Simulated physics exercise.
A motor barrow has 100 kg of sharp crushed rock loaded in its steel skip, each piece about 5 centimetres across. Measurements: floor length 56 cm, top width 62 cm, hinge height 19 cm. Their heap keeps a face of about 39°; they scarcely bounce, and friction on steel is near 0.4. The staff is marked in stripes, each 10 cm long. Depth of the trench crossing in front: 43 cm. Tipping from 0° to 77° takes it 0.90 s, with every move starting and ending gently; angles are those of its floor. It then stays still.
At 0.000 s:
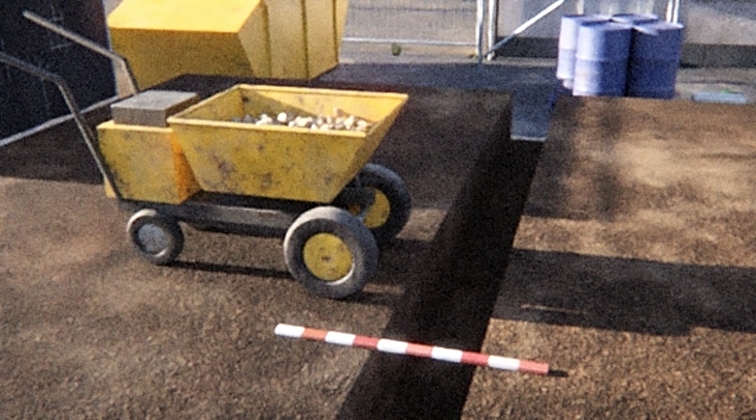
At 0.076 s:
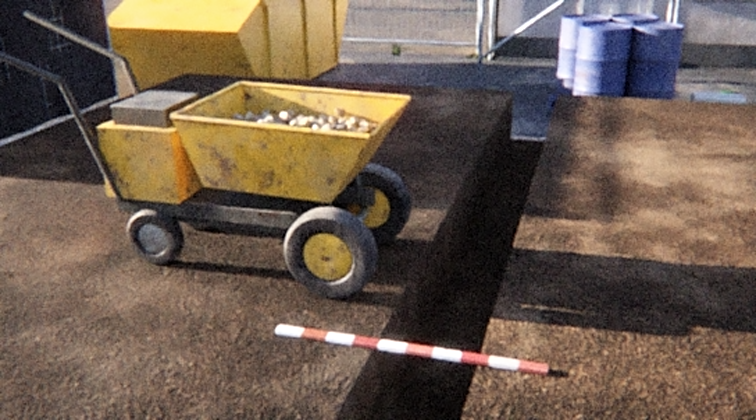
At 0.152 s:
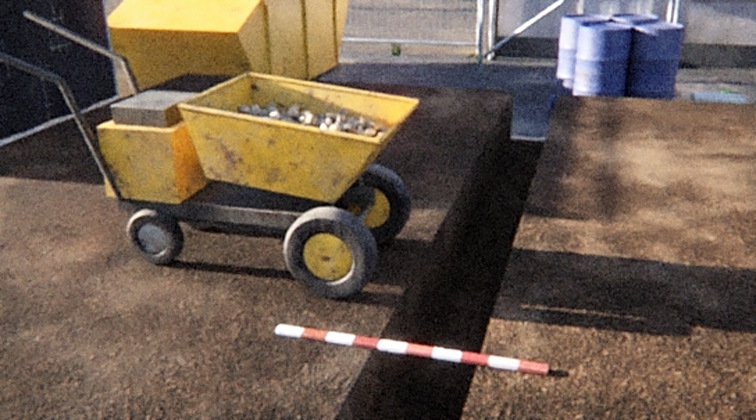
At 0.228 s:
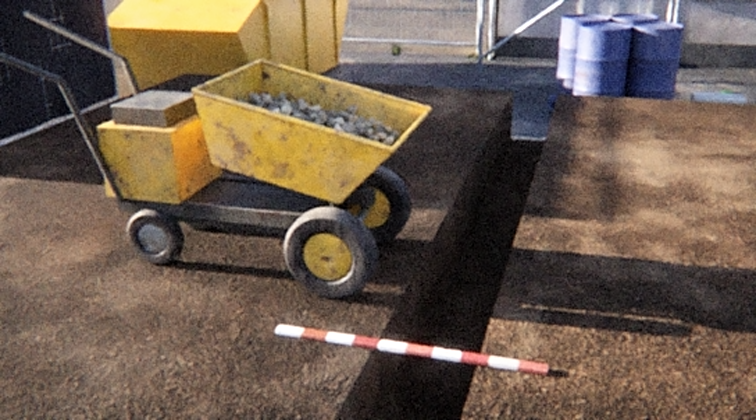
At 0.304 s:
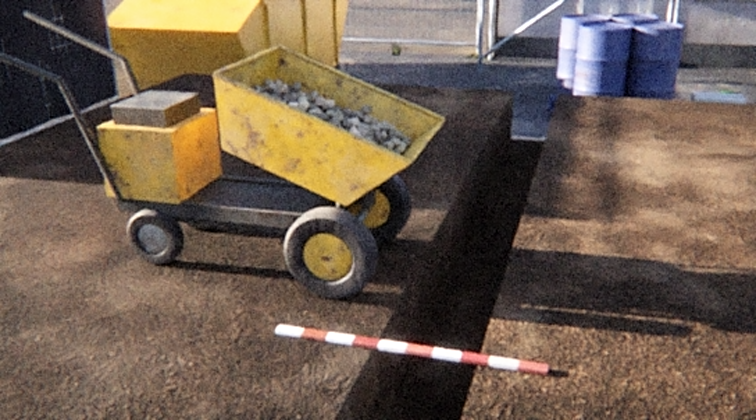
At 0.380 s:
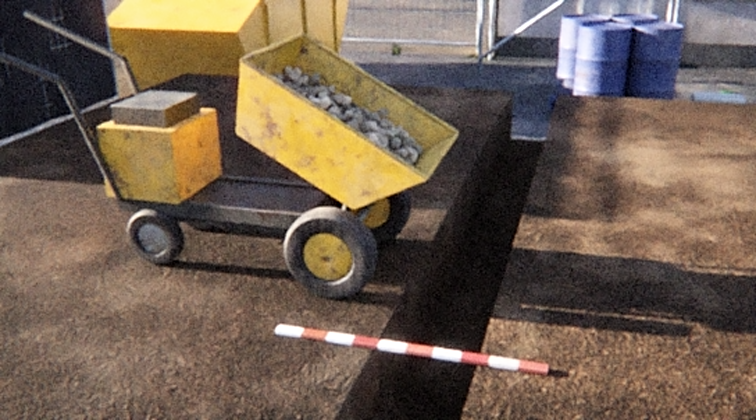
We see a yellow motor barrow loaded with grey stones beside a dark trench, a red and white pole lying nearby; its skip, level at first, gradually tilts down toward the right as its rear rises, while the wheels stay still.
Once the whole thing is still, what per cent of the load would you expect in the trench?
I would expect about 52 per cent.
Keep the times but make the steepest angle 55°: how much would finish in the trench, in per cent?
Then roughly 0 percent.
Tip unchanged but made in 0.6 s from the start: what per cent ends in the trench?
Close to 40 per cent then.
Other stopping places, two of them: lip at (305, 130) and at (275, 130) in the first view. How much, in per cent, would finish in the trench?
First place: Near 85%; second place: Near 75%.
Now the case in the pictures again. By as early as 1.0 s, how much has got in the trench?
I'd put it near 5 per cent.
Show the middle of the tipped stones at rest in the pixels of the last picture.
At about pixel (492, 342) in the last view.
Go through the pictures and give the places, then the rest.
Lip at (366, 136), floor tilted 0°, highest stones at (300, 121), in the first frame.
The skip is at 2°, its lip at (369, 137); the top of the load is at (293, 119); the stones move at 0.3 m/s on average, in the second frame.
The skip is at 6°, its lip at (379, 142); the top of the load is at (277, 114); the stones move at 0.6 m/s on average, in the third frame.
Lip at (393, 150), floor tilted 12°, highest stones at (265, 103); the stones move at 0.8 m/s on average, in the fourth frame.
The skip is at 20°, its lip at (410, 163); the top of the load is at (278, 91); the stones move at 0.9 m/s on average, in the fifth frame.
The skip is at 30°, its lip at (426, 179); the top of the load is at (292, 78); the stones move at 1.0 m/s on average, in the sixth frame.
After 0.7 s the floor is at 65°; 100 % in the skip; the foremost stones are at (452, 226).
After 1.0 s the floor is at 77°; 80 % in the skip, 6 % in the trench, 13 % past the trench; the foremost stones are at (552, 295).
After 1.4 s the floor is at 77°; 43 % in the skip, 19 % in the trench, 38 % past the trench; the foremost stones are at (675, 299).
After 3.3 s the floor is at 77°; 10 % in the skip, 52 % in the trench, 38 % past the trench; the foremost stones are at (726, 314).
